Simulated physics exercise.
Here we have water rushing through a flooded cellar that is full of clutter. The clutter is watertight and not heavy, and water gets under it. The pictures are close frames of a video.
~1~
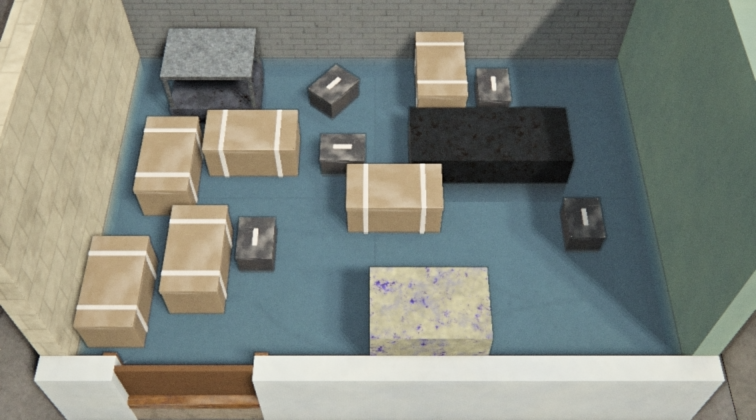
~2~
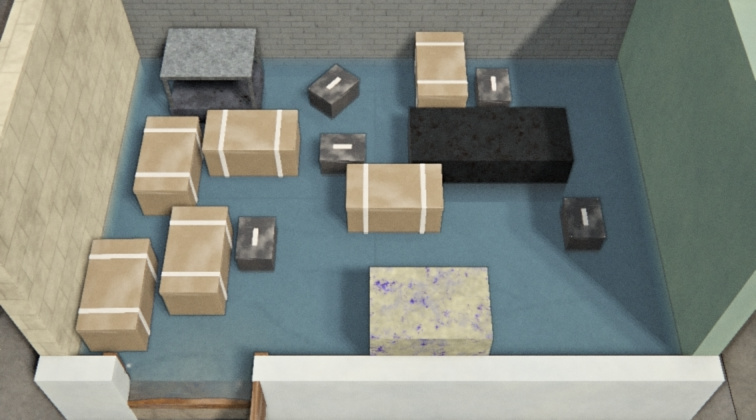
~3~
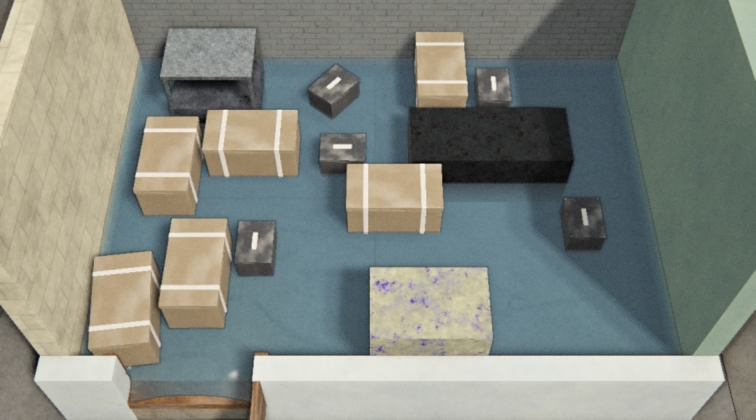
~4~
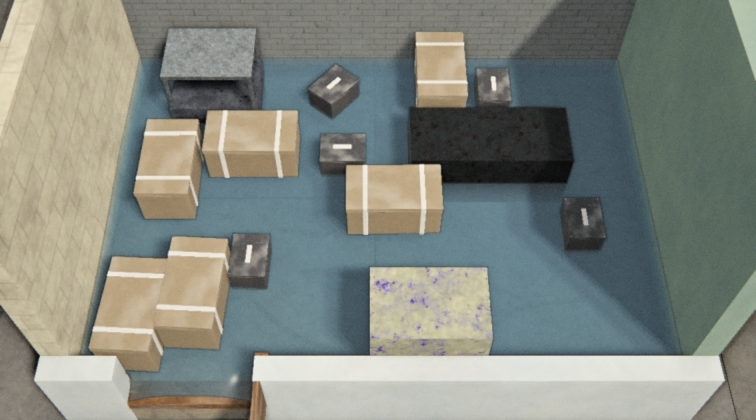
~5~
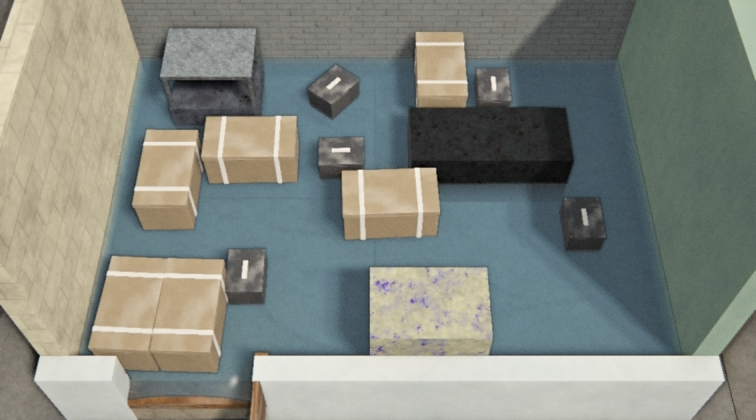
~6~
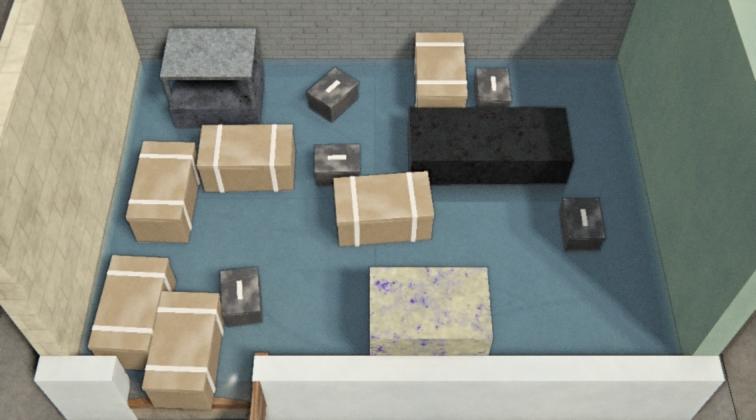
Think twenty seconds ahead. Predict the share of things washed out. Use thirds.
It is two thirds or above.
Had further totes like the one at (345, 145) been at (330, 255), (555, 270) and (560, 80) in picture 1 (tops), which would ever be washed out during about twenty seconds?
In turn: Washed out, washed out, still in.
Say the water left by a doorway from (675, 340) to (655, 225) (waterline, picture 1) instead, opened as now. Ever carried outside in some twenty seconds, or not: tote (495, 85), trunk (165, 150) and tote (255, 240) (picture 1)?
In turn: Out, inside, carried outside.
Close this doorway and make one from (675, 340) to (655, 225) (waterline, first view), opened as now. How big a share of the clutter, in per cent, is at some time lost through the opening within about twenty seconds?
I make it 50 per cent.
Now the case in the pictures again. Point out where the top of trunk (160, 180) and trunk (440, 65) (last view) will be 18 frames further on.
At about (129, 306) and (337, 108).
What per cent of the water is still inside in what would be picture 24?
About 64 per cent.
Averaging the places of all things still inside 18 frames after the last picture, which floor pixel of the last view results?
At about (312, 236).
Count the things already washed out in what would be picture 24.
It comes to 4.
A moment on, 1 of 11 are out; 10 afloat.
Next, 4 of 11 are out; 7 afloat.
Later, 7 of 11 are out; 4 afloat.
In the end, 8 of 11 are out; 3 afloat.
